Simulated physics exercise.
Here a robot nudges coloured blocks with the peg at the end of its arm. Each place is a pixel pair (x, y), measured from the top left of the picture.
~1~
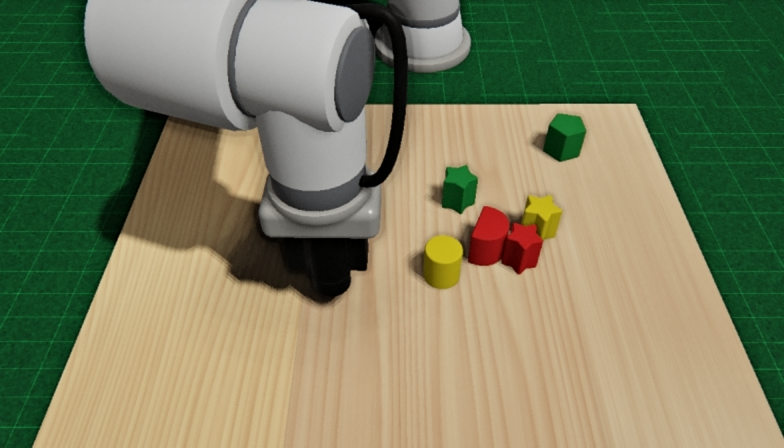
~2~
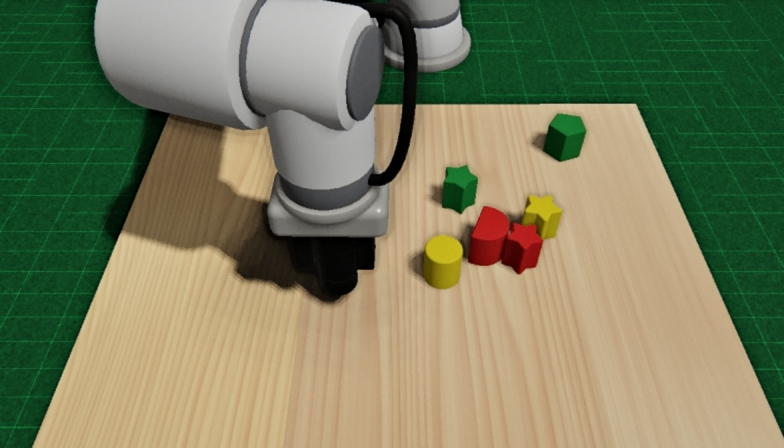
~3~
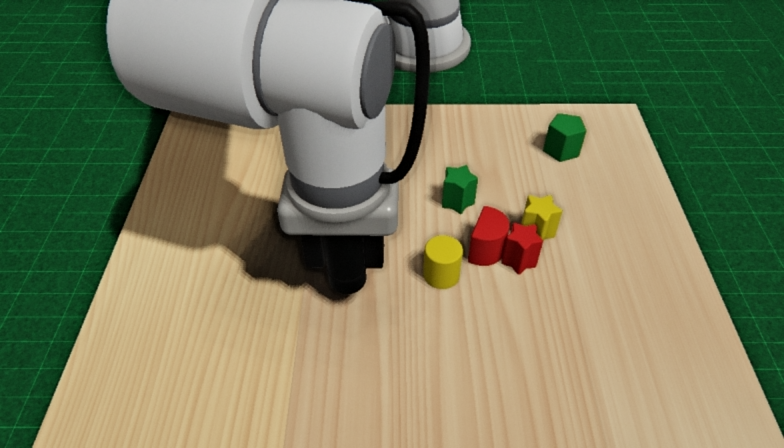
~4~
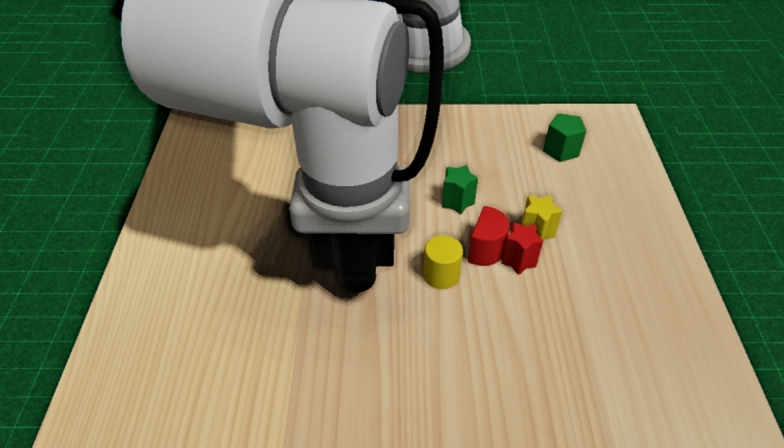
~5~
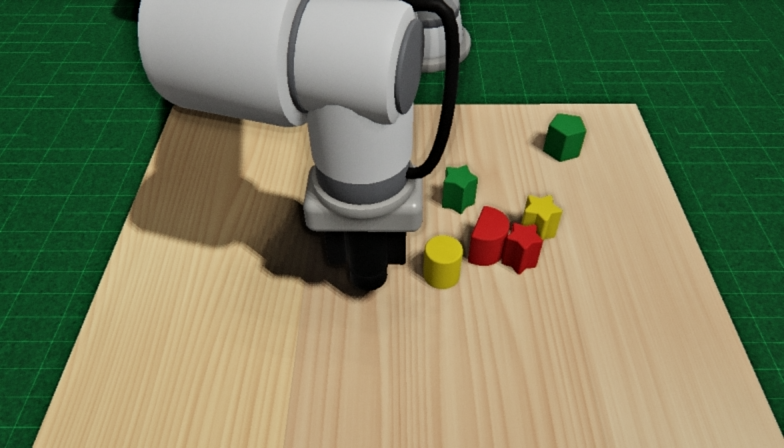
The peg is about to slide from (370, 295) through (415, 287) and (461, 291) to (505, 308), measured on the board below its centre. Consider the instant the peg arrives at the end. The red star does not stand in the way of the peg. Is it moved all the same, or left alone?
The answer is that it remains undisturbed.
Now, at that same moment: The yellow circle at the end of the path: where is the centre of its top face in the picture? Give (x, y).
Its top centre lands on (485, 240).
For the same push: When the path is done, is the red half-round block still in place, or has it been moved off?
Once the path is done, it is somewhere new.
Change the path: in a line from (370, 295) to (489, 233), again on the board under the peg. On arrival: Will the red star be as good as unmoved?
Answer: No.
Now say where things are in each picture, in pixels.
Peg's lower end at (333, 283); yellow circle at (444, 248); red half-round block at (491, 223); red star at (525, 234), in the first picture.
Peg at (340, 282); blocks still, in the second picture.
Peg at (348, 281); blocks still, in the third picture.
Peg at (358, 279); blocks still, in the fourth picture.
Peg at (369, 277); yellow circle at (444, 248); red half-round block at (491, 223); red star at (525, 234), in the fifth picture.
The first path, step by step. One third of the way, peg at (417, 268); yellow circle at (450, 247).
Two thirds of the way, peg at (464, 273); yellow circle at (480, 239); red half-round block at (500, 213), turned 15° clockwise.
At the end, peg at (509, 290); yellow circle at (485, 240); red half-round block at (499, 213), turned 15° clockwise; red star still.
